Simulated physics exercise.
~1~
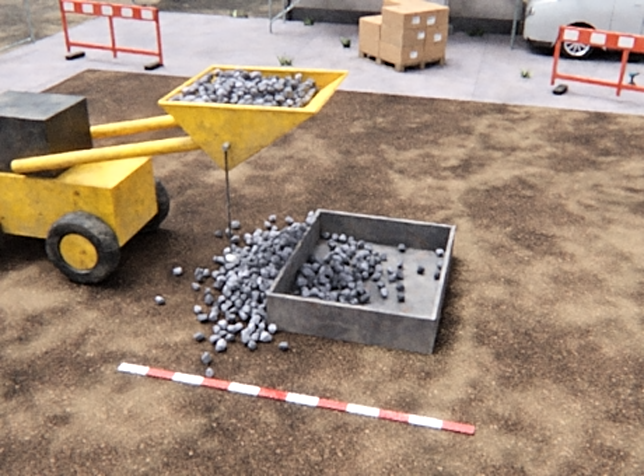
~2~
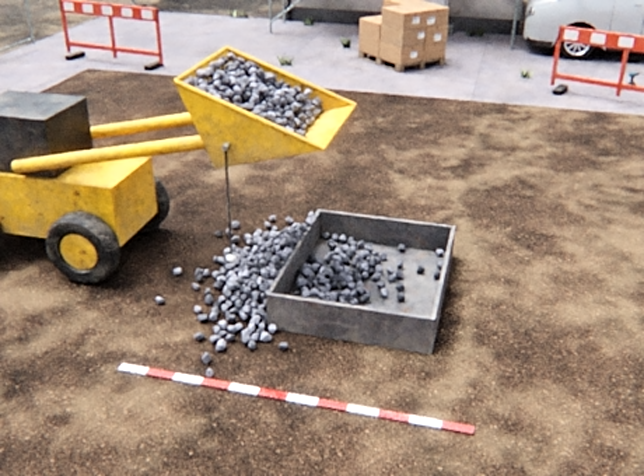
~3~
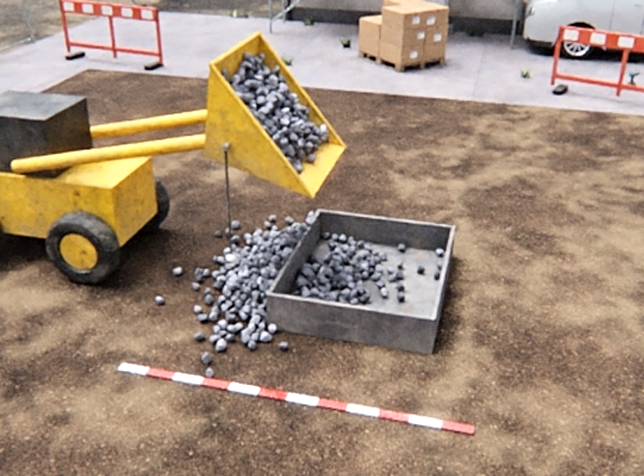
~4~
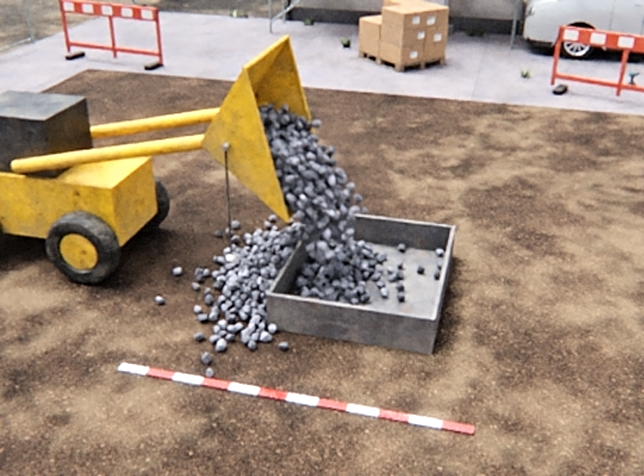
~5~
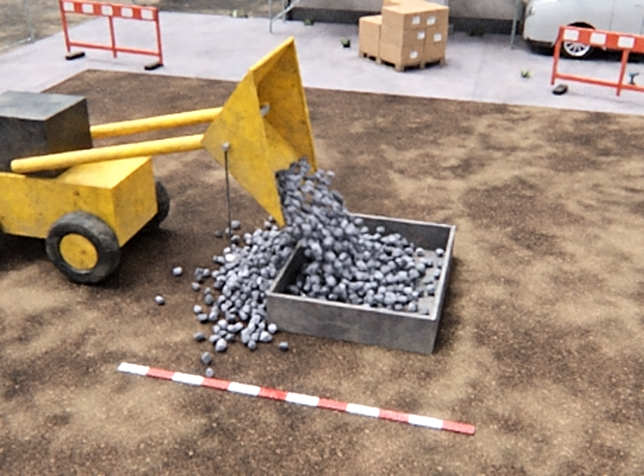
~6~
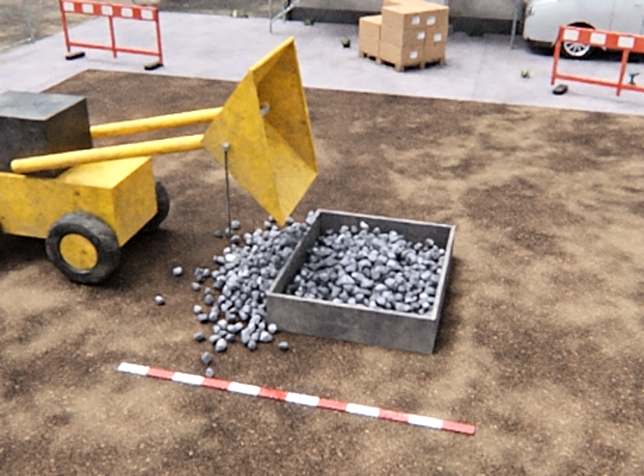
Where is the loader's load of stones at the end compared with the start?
At the start the load sits up in the yellow bucket. At the end it lies lower down, spread across the grey bin.
